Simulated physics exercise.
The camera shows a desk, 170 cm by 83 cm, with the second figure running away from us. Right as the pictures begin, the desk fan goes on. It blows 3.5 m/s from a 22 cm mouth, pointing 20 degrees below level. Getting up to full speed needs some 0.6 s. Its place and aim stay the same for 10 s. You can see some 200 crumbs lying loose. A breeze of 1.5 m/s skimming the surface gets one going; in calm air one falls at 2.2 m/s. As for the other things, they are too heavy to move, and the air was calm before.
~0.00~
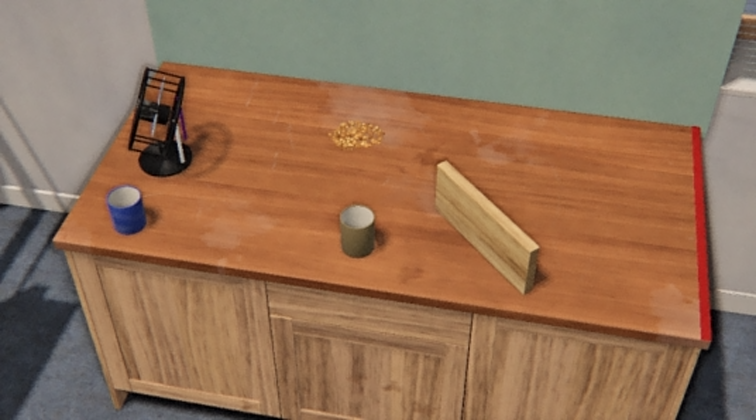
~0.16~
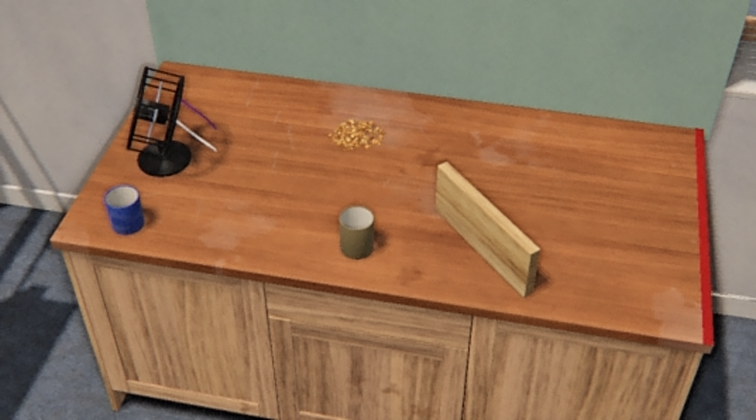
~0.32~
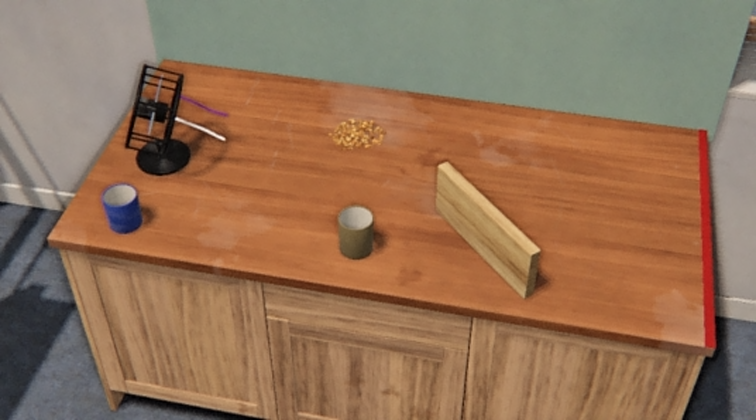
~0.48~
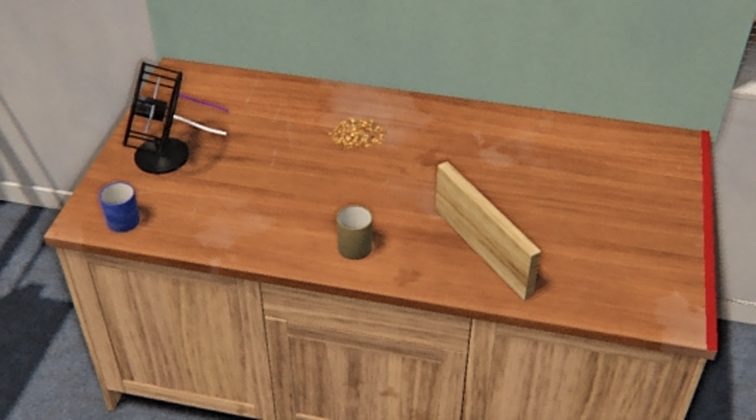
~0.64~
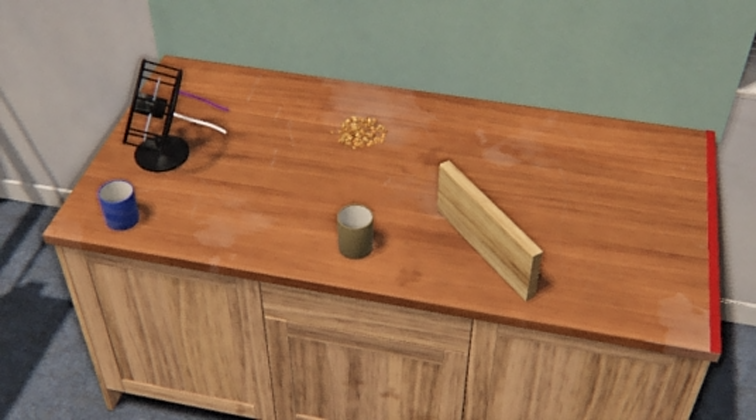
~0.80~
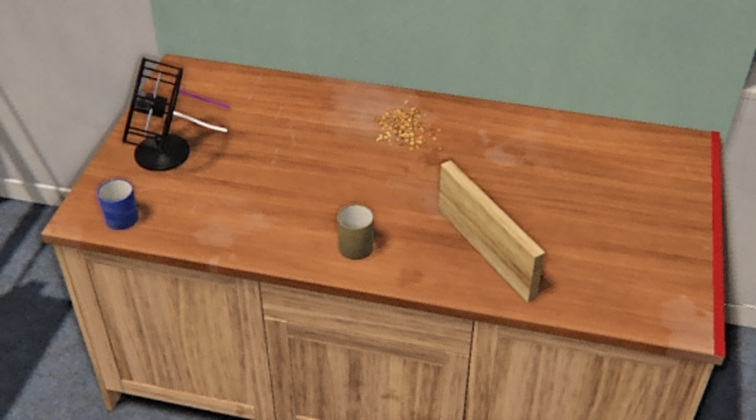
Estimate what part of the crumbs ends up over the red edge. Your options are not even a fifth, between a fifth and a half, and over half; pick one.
More than one half.
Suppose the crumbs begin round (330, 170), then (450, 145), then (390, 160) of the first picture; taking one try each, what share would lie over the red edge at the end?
Taking the three spots in order, you'd get around 70 percent, 100 percent and 100 percent.
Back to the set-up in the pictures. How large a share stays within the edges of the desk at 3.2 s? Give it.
About 0 per cent remain.
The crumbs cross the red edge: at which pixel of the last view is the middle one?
The middle crossing sits close to (720, 148) in the last picture.
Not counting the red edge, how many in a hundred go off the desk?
That works out to near 0 per cent.
After 2.0 s the count stands so, 100 % are over the red edge.
After 3.2 s the count stands so, 100 % are over the red edge.
After 5.5 s the count stands so, 100 % are over the red edge.
After 10.0 s, at the end, 100 % are over the red edge.
